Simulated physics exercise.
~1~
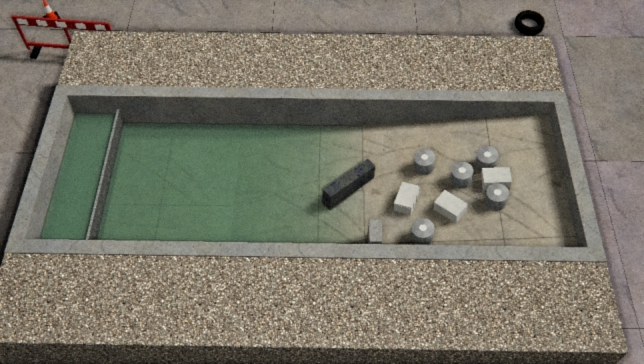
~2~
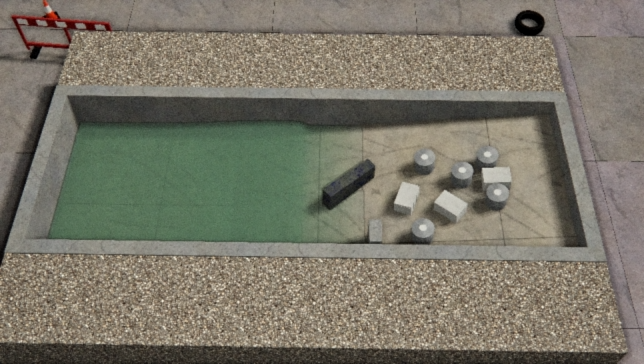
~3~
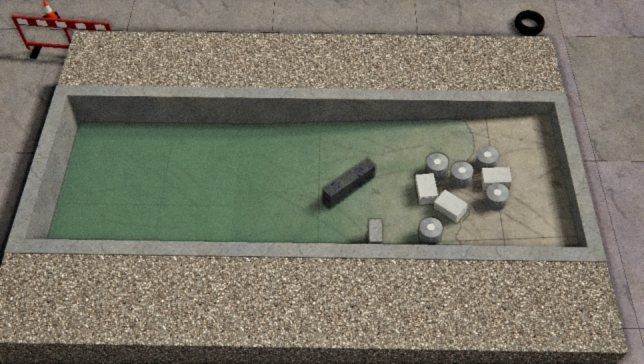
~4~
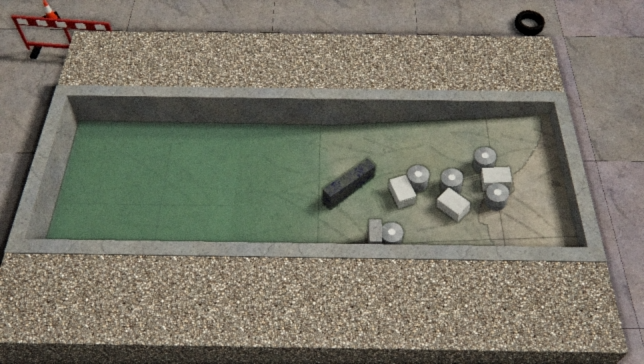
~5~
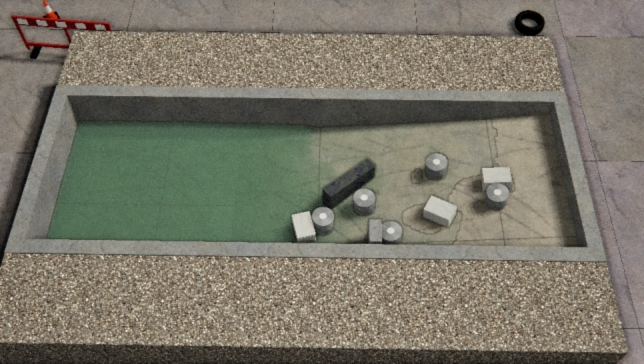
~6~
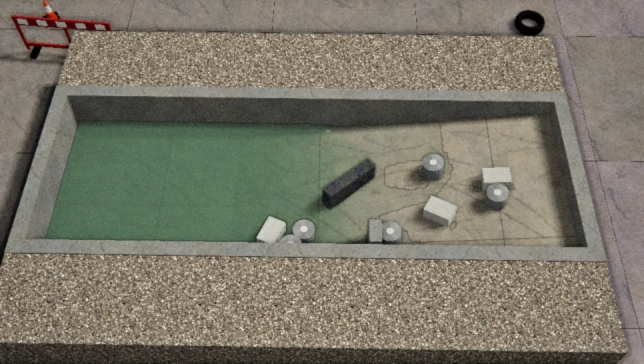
Green water held behind a board on the left of a concrete basin spread right once the board vanished, nudging some pale tubs and crates, then carried several back leftward past a dark block, leaving some by the near wall and others still standing on the right.
